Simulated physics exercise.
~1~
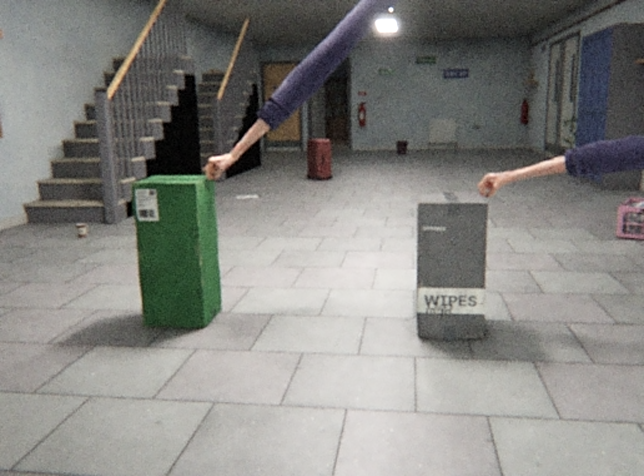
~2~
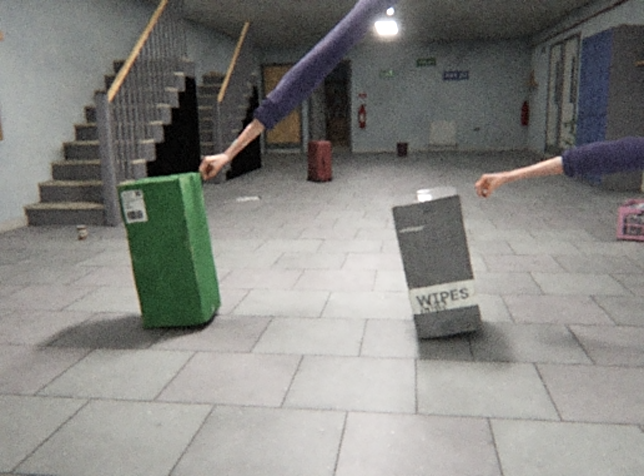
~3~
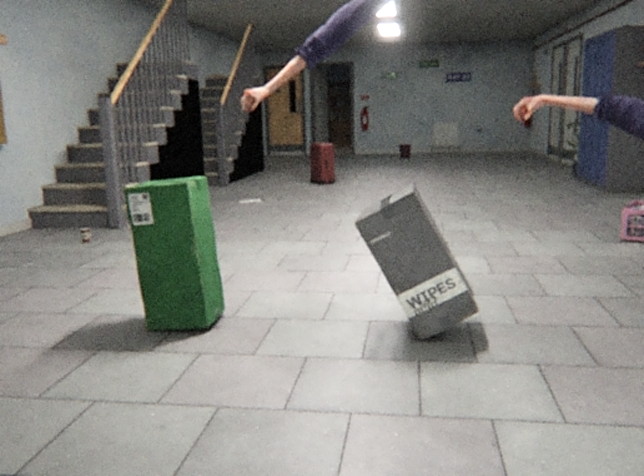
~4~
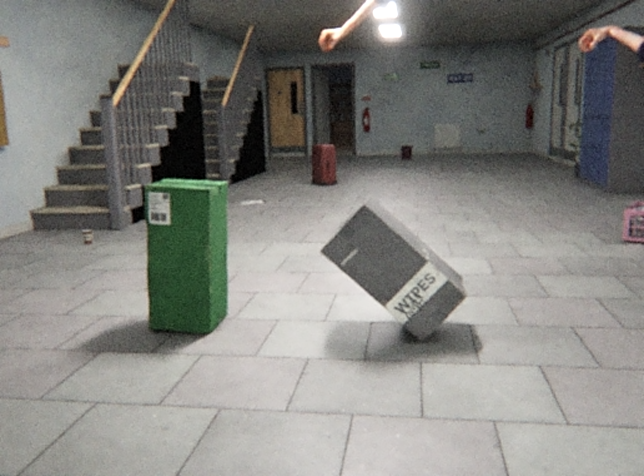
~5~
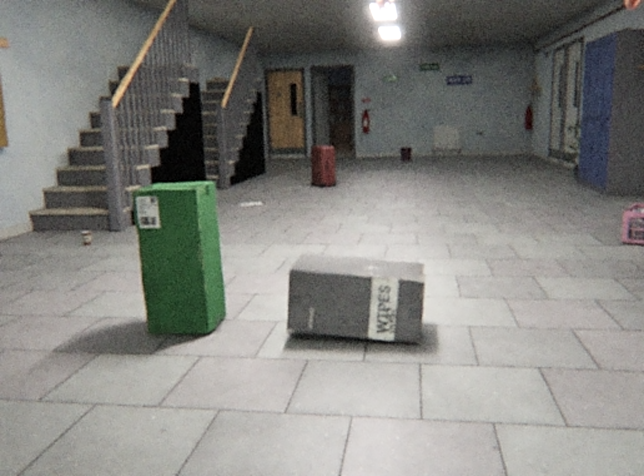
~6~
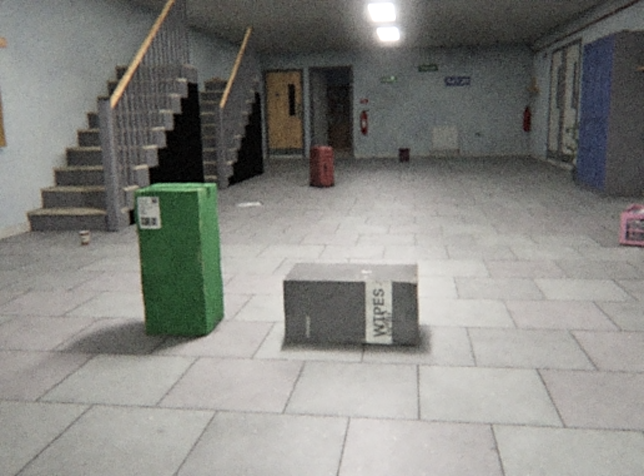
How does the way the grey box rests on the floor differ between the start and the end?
At the start the grey box stands upright on its base, and at the end it lies on its side on the tiled floor.
